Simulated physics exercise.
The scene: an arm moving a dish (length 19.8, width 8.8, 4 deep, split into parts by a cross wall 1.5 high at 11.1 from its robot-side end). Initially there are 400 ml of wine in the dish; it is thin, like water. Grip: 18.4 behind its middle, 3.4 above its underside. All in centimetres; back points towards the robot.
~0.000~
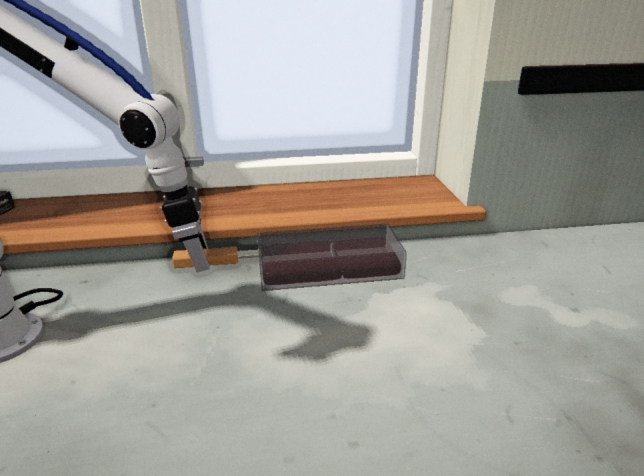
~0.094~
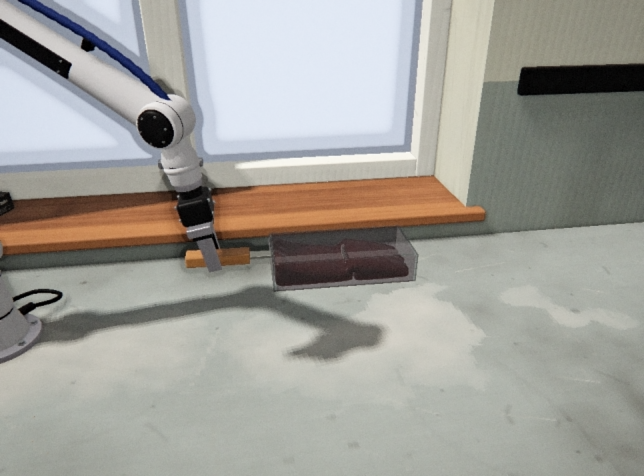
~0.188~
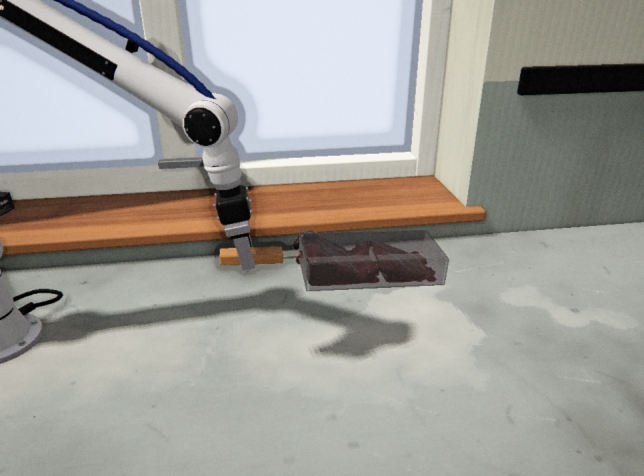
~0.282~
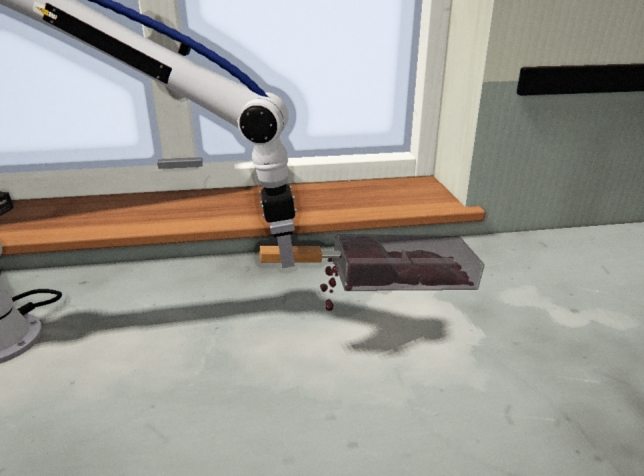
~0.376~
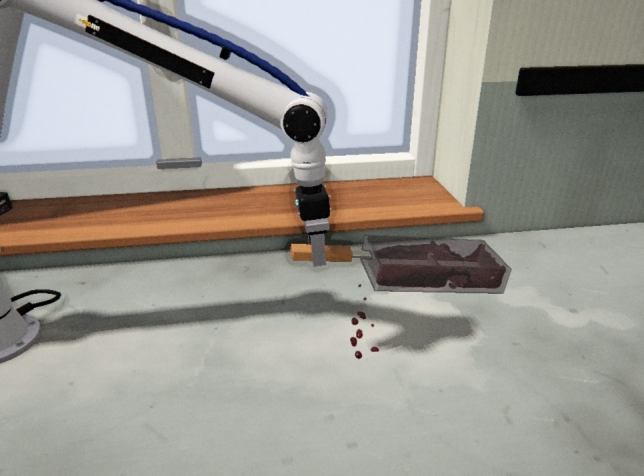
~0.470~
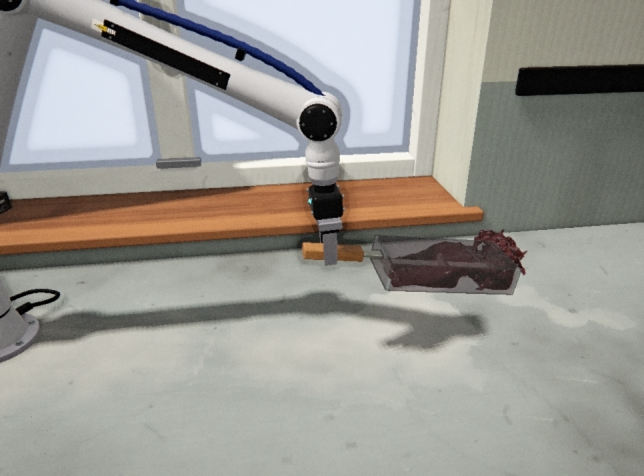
At first, a robot arm holds a clear, divided dish of dark red wine level by its orange handle, then moves it to the right. The wine sloshes up toward the arm, and drops fall from the handle end. The dish tilts down slightly at its right end as the wine surges right, splashing up there.
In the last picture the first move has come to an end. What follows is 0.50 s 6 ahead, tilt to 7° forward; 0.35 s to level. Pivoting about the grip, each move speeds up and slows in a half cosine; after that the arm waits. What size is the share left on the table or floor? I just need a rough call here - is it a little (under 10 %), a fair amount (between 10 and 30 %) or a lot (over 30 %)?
It is a fair amount, between 10 and 30 %.
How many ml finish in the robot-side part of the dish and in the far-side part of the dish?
About 180, 150 ml.
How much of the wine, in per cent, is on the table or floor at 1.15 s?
20 per cent.
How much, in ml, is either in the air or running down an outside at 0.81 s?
I'd guess about 10 ml.
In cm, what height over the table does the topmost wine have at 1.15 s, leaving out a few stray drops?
It reaches up to about 19 cm above the table.
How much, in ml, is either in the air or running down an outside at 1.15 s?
Estimate: About 0 ml.
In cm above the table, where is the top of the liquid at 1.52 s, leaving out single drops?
Up to 20 cm.
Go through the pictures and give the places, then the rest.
In the first picture, dish floor at (329, 266), level; upper third of the wine around (323, 254), from x 260 to 400, top at y 240; 230 ml in the robot-side part, 170 ml in the far-side part.
In the second picture, dish floor at (340, 267), level; upper third of the wine around (306, 255), from x 275 to 410, top at y 235; 250 ml in the robot-side part, 155 ml in the far-side part.
In the third picture, dish floor at (369, 269), tilted 3° forward; upper third of the wine around (320, 252), from x 295 to 440, top at y 230; 285 ml in the robot-side part, 115 ml in the far-side part, 5 ml in the air or running down outside.
In the fourth picture, dish floor at (404, 272), tilted 5° forward; upper third of the wine around (363, 255), from x 315 to 475, top at y 235; 290 ml in the robot-side part, 100 ml in the far-side part, 15 ml in the air or running down outside.
In the fifth picture, dish floor at (430, 274), tilted 7° forward; upper third of the wine around (415, 260), from x 350 to 505, top at y 235; 255 ml in the robot-side part, 130 ml in the far-side part, 5 ml on the table or floor, 10 ml in the air or running down outside.
In the sixth picture, dish floor at (440, 274), tilted 8° forward; upper third of the wine around (472, 253), from x 365 to 525, top at y 220; 225 ml in the far-side part, 155 ml in the robot-side part, 15 ml on the table or floor, 10 ml in the air or running down outside.
After 0.81 s, tilted 7° forward, liquid up to 20 above the table; 205 ml in the far-side part, 120 ml in the robot-side part, 70 ml on the table or floor, 10 ml in the air or running down outside.
After 1.15 s, tilted 3° forward, liquid up to 19 above the table; 200 ml in the far-side part, 125 ml in the robot-side part, 75 ml on the table or floor.
After 1.52 s, level, liquid up to 20 above the table; 170 ml in the far-side part, 155 ml in the robot-side part, 75 ml on the table or floor.
After 2.32 s, level, liquid up to 20 above the table; 180 ml in the robot-side part, 145 ml in the far-side part, 75 ml on the table or floor.
At rest, 180 ml in the robot-side part, 145 ml in the far-side part, 75 ml on the table or floor. That is 19 % on the table or floor.
